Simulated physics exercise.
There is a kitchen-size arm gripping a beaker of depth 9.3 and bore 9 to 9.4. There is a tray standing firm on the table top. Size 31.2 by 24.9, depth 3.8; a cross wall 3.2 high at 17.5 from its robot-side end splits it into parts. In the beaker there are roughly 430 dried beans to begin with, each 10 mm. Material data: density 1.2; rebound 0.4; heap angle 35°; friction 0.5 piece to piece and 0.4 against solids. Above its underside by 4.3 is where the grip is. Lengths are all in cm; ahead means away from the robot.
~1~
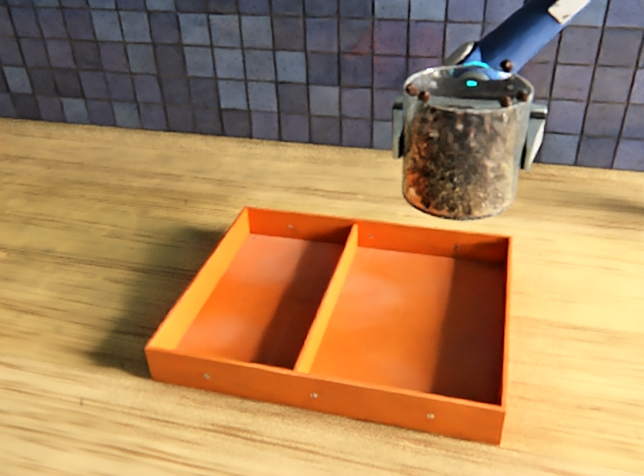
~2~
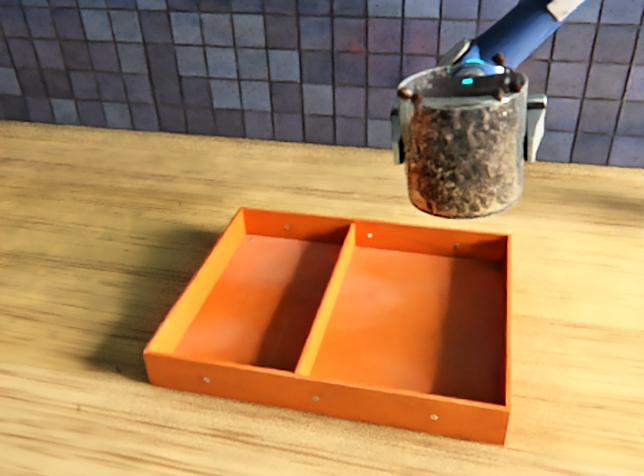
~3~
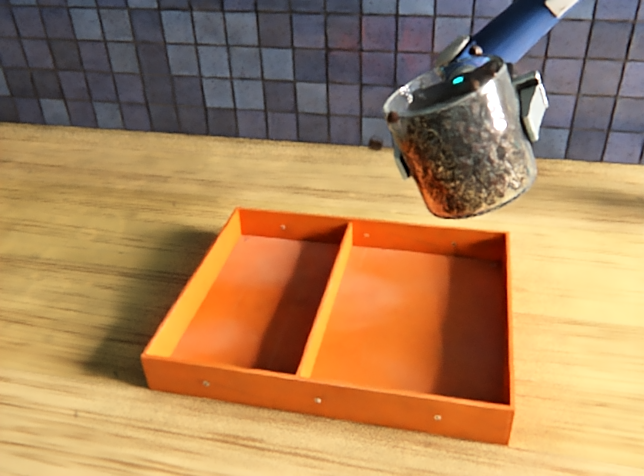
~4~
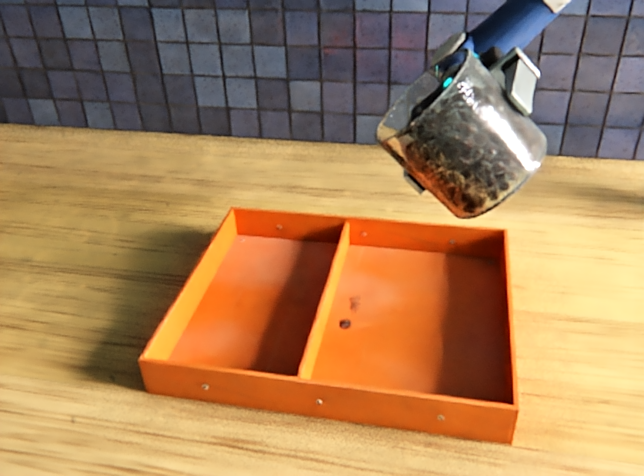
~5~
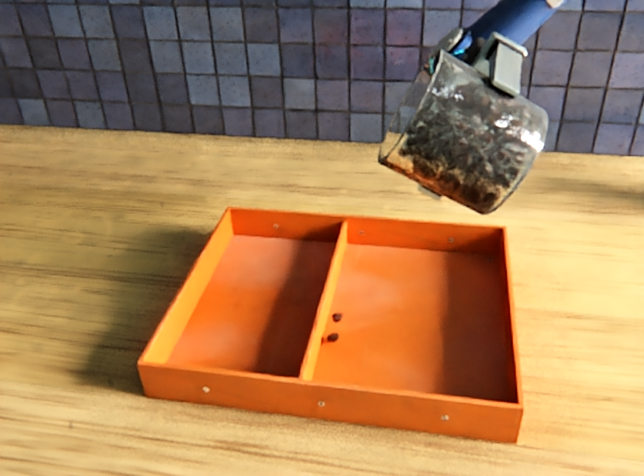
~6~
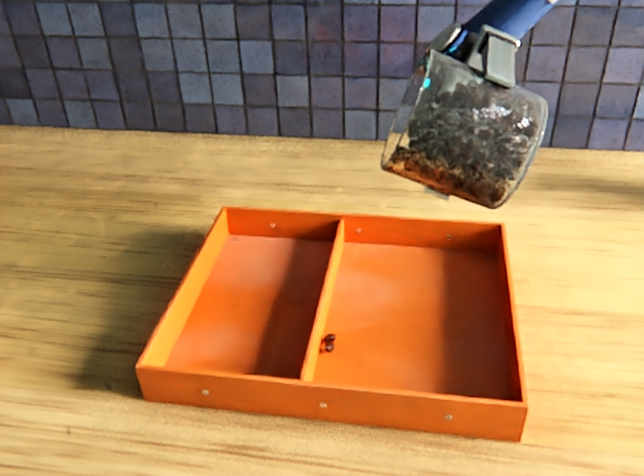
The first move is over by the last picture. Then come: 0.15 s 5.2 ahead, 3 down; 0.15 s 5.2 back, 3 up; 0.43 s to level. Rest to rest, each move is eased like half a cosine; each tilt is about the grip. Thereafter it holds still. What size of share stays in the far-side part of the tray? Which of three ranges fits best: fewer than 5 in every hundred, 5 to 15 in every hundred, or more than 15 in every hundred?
From 5 to 15 in every hundred.
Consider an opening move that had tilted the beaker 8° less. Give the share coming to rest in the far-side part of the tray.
In that case roughly 5 per cent.
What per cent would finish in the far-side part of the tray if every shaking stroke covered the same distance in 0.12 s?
About 15 per cent in that case.
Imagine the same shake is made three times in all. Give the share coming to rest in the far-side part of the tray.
In that case, some 15 per cent.
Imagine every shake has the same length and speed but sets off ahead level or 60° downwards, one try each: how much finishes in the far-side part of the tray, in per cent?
Estimates, in order: 20 % then 0 %.
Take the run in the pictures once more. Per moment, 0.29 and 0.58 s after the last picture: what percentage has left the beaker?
At the first time about 15 per cent, at the second about 15 per cent.
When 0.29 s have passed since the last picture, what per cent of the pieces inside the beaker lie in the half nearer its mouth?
Mouth half share: Roughly 40 %.
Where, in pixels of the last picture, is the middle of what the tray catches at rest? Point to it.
Around (311, 309).
Then, 0.29 s later, tilted 69° forward, highest piece 22 above the table; 371 in the beaker, 2 in the robot-side part, 2 in the far-side part, 53 in flight or on a rim.
Then, 0.58 s later, tilted 18° forward, highest piece 24 above the table; 356 in the beaker, 39 in the far-side part, 33 in the robot-side part.
Then, 0.93 s later, level, highest piece 25 above the table; 356 in the beaker, 39 in the far-side part, 33 in the robot-side part.
Then, 1.98 s later, level, highest piece 24 above the table; 356 in the beaker, 39 in the far-side part, 33 in the robot-side part.
At rest, 356 in the beaker, 39 in the far-side part, 33 in the robot-side part. That is 9 % in the far-side part of the tray.
